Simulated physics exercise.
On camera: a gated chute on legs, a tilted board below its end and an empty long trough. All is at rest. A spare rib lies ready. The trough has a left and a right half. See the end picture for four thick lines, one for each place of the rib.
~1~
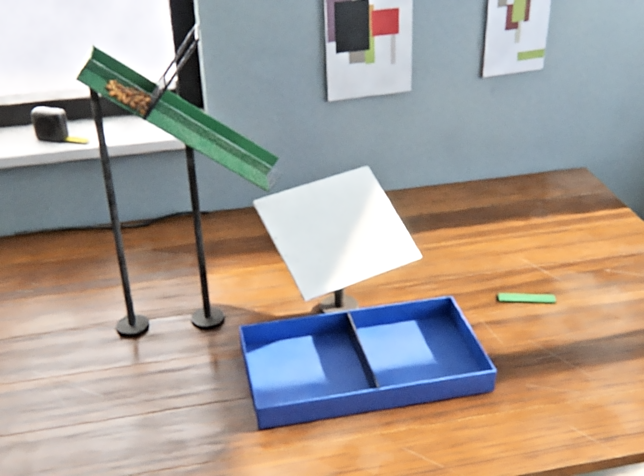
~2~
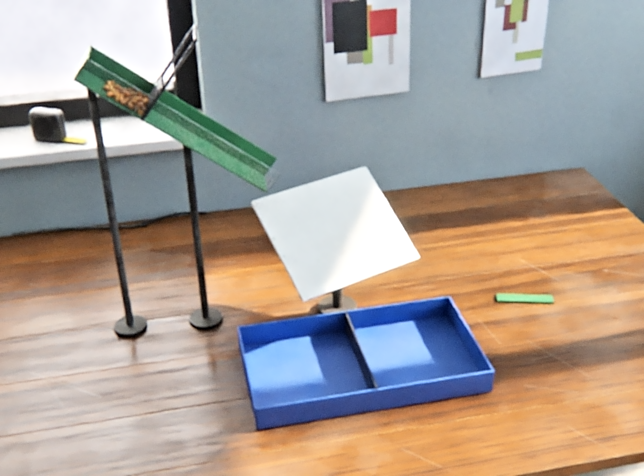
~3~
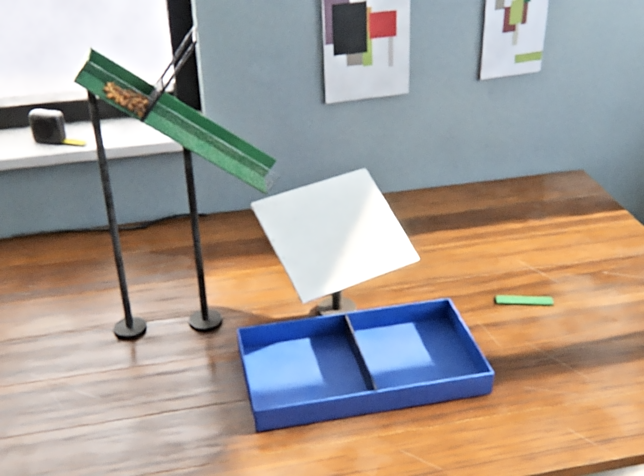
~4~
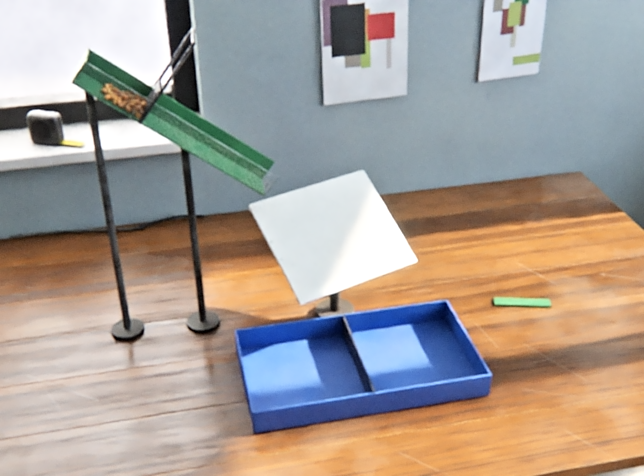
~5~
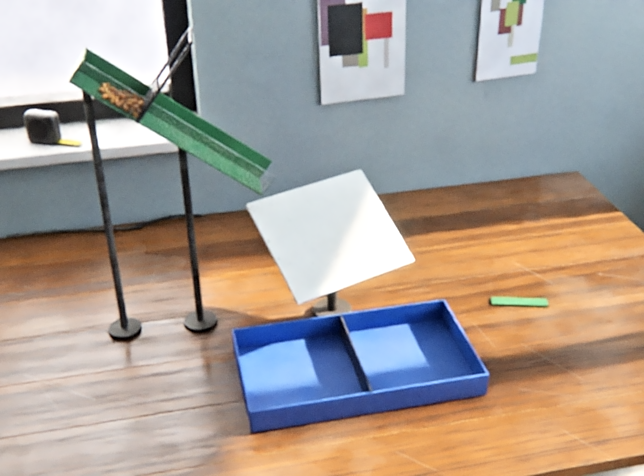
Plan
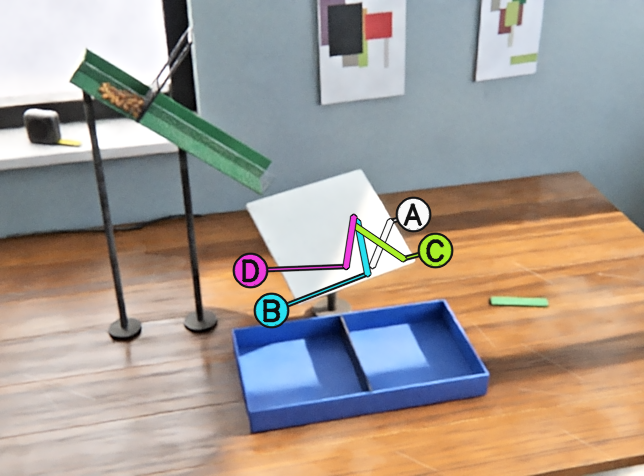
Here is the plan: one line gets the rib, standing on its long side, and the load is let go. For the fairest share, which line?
Line D does it best.
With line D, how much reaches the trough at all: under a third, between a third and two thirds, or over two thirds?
Over two thirds.
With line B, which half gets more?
More lands on the right.
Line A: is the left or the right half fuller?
The right half.
On the marked copy, line A from (390, 221) to (372, 265); line B from (357, 221) to (367, 273); line C from (355, 225) to (403, 258); line D from (353, 217) to (346, 266).
Choosing A, of what is caught, not one piece in the left half, every piece in the right.
Choosing B, of what is caught, just a few in the left half, almost all in the right.
Choosing C, of what is caught, not one piece in the left half, every piece in the right.
Choosing D, of what is caught, roughly half in the left half, roughly half in the right.
